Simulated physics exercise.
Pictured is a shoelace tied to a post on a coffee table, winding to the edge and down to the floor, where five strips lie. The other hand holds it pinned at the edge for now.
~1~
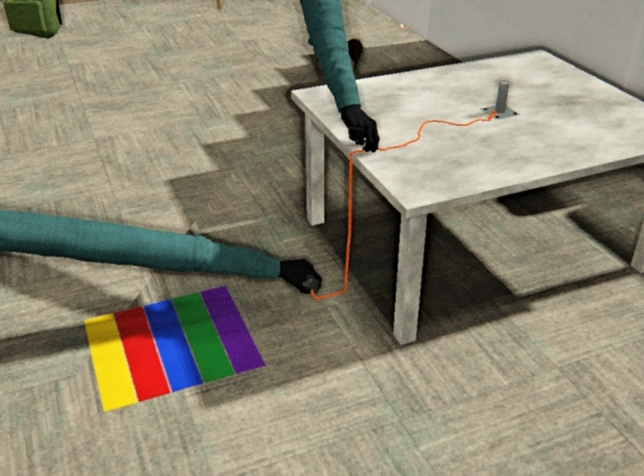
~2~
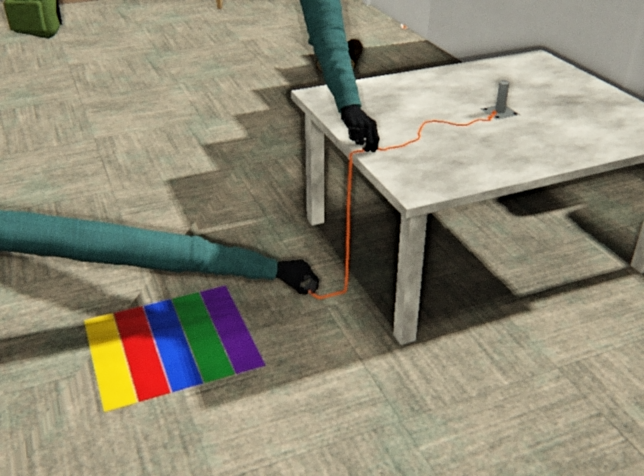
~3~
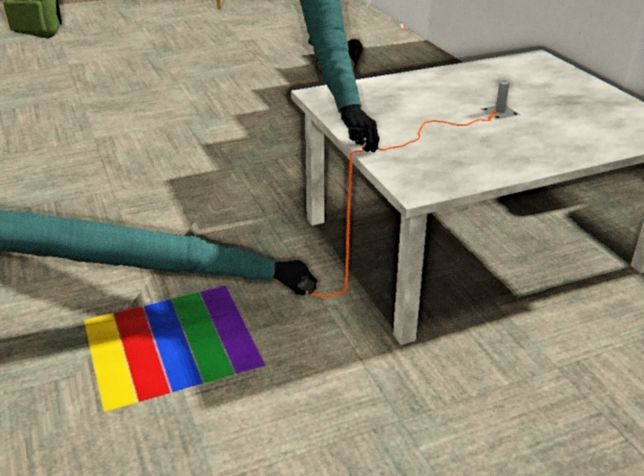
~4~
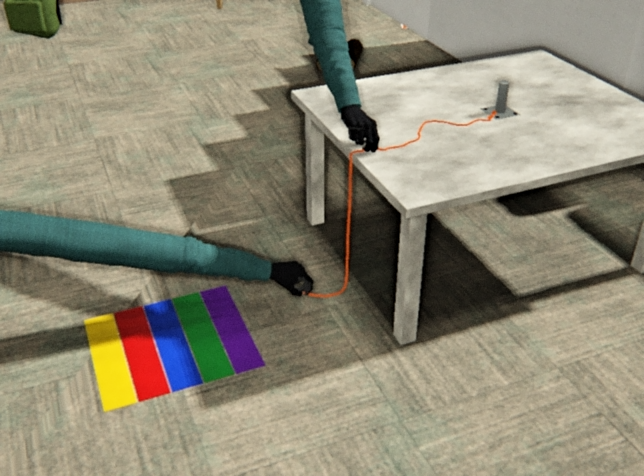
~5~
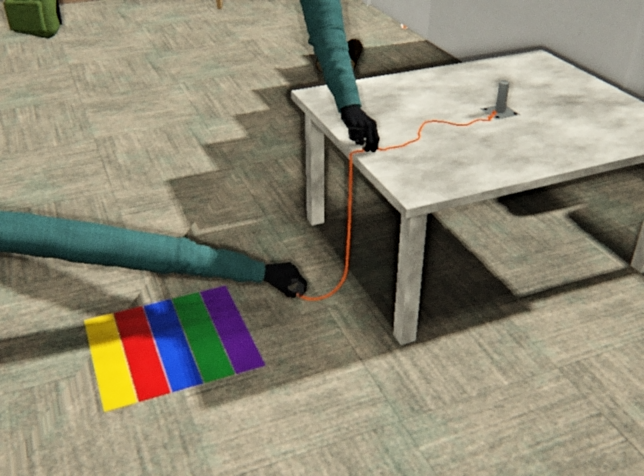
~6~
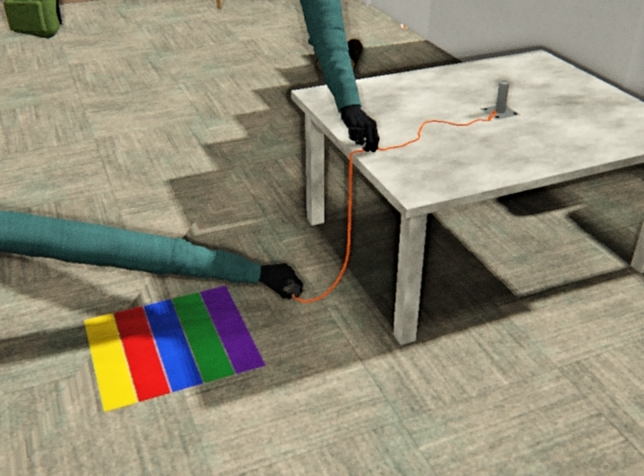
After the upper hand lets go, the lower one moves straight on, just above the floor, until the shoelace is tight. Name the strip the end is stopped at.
Blue.
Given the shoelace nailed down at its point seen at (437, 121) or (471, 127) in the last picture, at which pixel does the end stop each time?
It ends up at (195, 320) the first time and at (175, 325) the second time.
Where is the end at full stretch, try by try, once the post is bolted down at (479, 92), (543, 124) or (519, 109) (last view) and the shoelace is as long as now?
Respectively (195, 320), (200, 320) and (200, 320).
Soon after, end near (233, 311); over purple.
Then, end near (192, 322); over green.
At full stretch, end near (167, 328); over blue. It gets as far as the blue strip.
